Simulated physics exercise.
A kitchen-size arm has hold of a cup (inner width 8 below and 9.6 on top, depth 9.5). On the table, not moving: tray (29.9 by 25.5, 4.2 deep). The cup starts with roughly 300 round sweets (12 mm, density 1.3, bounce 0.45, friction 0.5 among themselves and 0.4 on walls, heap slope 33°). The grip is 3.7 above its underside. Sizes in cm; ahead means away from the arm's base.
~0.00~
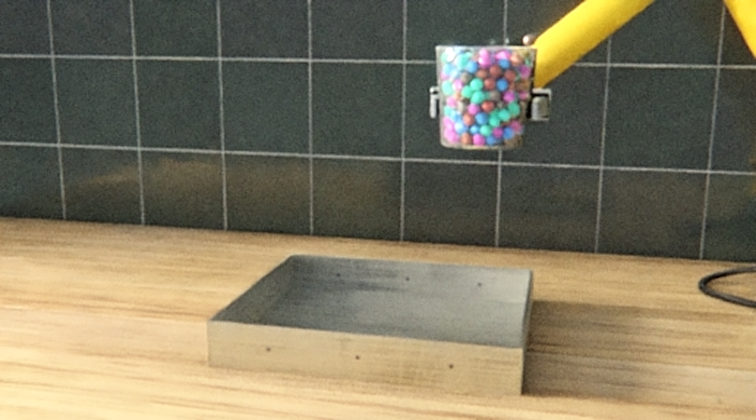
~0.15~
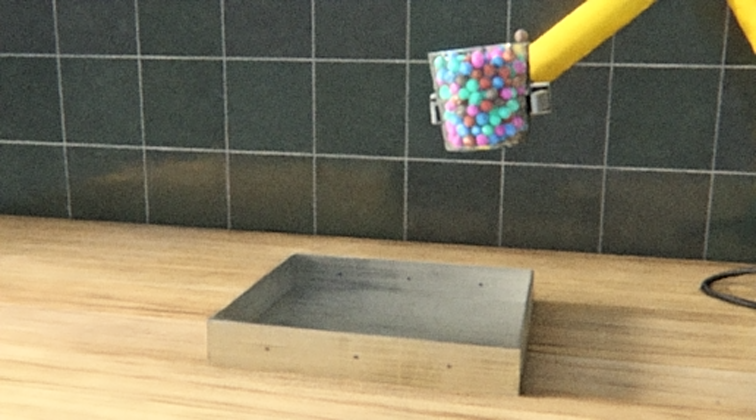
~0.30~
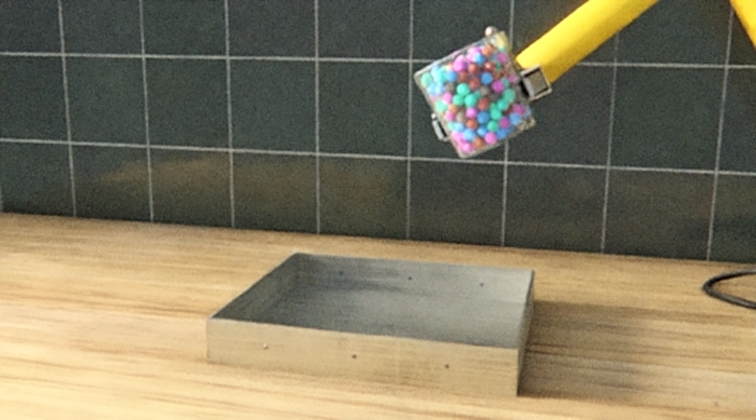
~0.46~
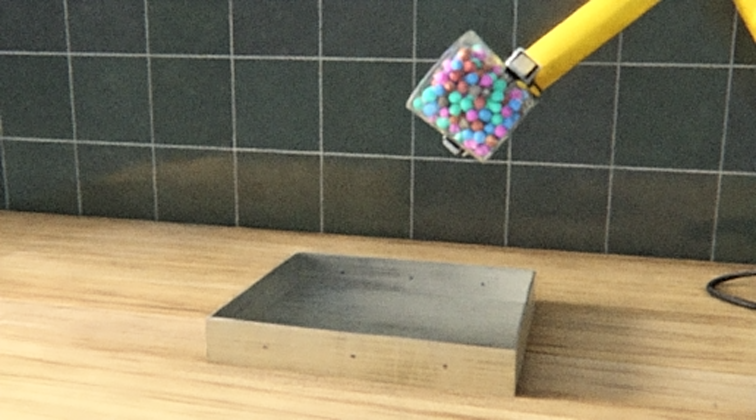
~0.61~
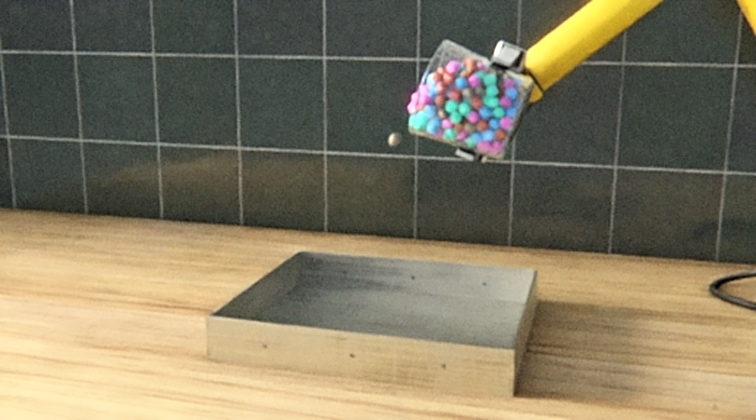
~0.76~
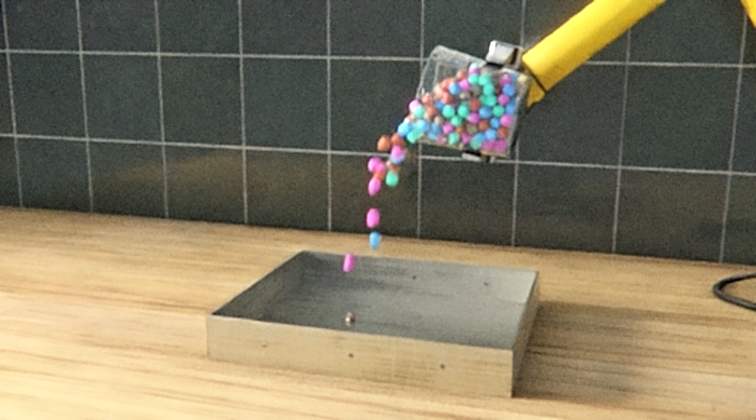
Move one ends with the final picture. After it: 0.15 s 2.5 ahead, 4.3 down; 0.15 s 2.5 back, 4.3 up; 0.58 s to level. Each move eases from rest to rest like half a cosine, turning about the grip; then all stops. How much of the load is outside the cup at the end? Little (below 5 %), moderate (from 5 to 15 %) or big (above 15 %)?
Share outside the cup: Big (above 15 %).
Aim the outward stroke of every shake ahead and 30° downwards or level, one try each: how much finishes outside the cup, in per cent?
Some 40 and 55 per cent.
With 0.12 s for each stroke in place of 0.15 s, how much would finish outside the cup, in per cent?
It would be near 30 per cent.
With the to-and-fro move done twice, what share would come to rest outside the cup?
In that case some 30 per cent.
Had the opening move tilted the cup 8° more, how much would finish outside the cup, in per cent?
In that case some 40 per cent.
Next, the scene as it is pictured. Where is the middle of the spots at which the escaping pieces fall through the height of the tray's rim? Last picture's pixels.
Around (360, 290).
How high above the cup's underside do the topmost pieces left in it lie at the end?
Some 9.0 cm.
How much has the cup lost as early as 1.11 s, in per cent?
About 20 per cent by then.
After 1.11 s, tilted 76° forward, highest piece 28 above the table; 234 in the cup, 46 in the tray, 19 in flight or on a rim.
After 1.46 s, tilted 16° forward, highest piece 30 above the table; 223 in the cup, 76 in the tray.
After 1.84 s, level, highest piece 30 above the table; 223 in the cup, 76 in the tray.
After 2.89 s, level, highest piece 30 above the table; 223 in the cup, 76 in the tray.
At rest, 223 in the cup, 76 in the tray. That is 25 % outside the cup.
